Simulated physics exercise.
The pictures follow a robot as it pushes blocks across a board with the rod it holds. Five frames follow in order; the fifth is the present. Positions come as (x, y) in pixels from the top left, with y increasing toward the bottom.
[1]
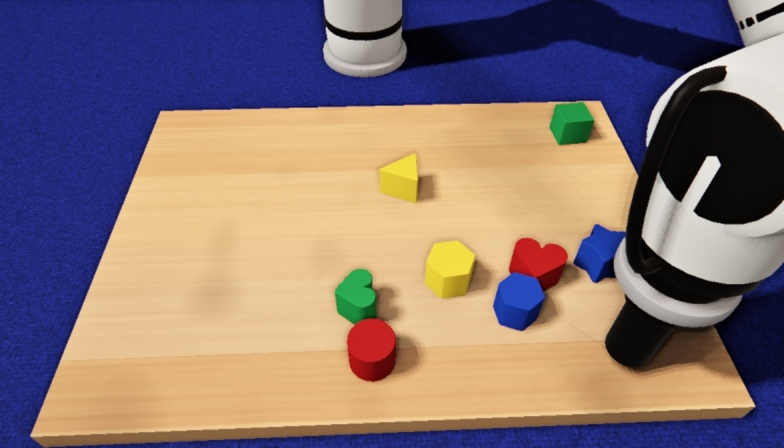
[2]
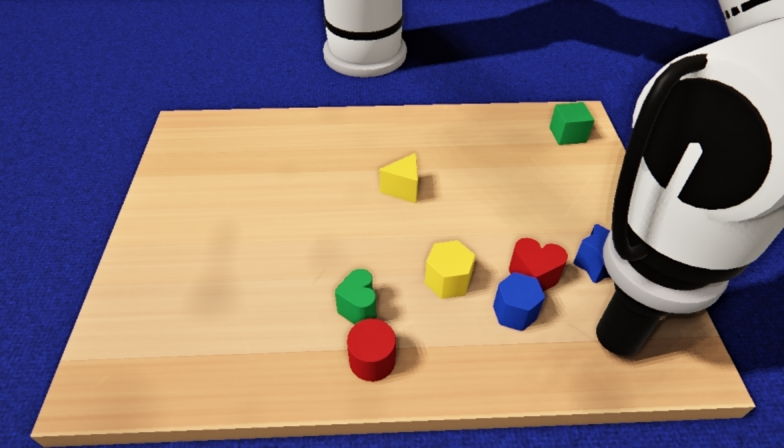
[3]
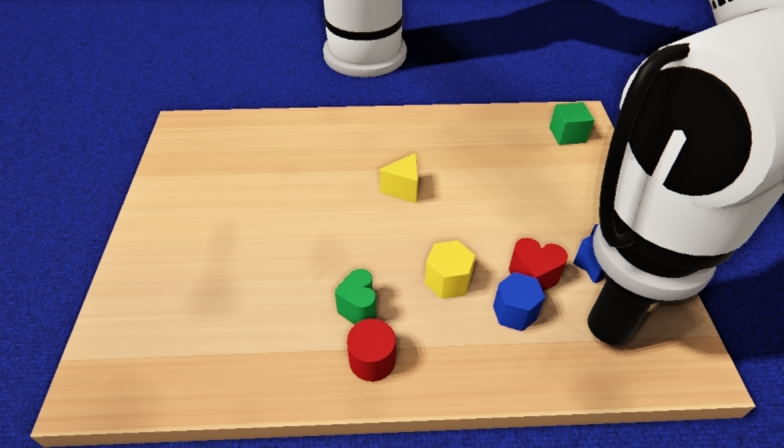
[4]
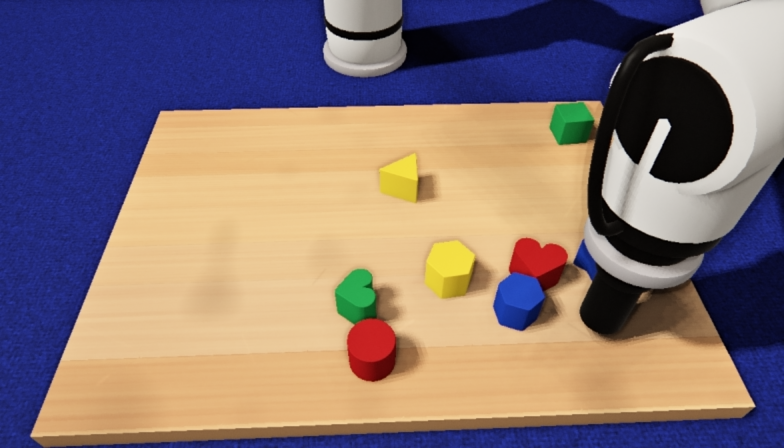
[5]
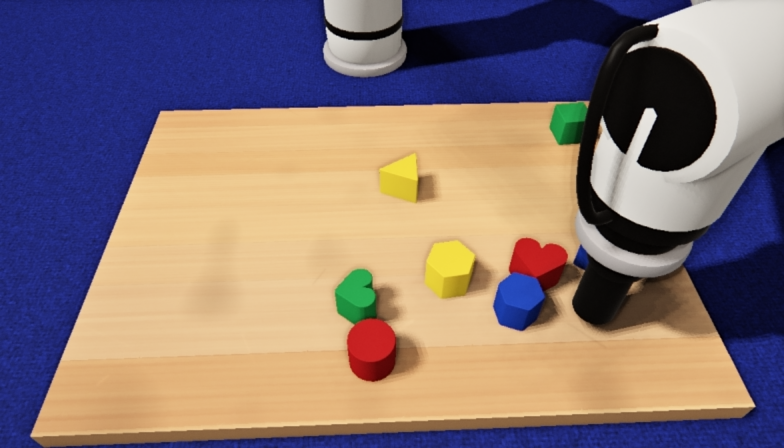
A robot arm slides its black tip slightly up and left while the coloured blocks stay still.
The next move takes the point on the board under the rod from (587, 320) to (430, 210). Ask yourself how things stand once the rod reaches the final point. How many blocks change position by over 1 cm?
The number is two.
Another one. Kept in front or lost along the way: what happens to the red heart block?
That block remains ahead.
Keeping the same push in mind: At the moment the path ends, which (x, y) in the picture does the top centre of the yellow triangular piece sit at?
The centre of its top face lies at (379, 155).
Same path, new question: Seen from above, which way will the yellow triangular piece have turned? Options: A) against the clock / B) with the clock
The correct letter is B.
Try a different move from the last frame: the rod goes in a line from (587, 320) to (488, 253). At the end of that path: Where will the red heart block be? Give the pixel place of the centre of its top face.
The centre of its top face lies at (467, 207).
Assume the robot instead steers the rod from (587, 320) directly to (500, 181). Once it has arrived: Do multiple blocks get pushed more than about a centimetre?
No
The first path, step by step. One third of the way, rod at (532, 266); red heart block at (507, 232).
Two thirds of the way, rod at (477, 229); red heart block at (454, 197).
At the end, rod at (431, 197); yellow triangular piece at (379, 155), turned 20° clockwise; blue hexagon in place; red heart block at (411, 167).
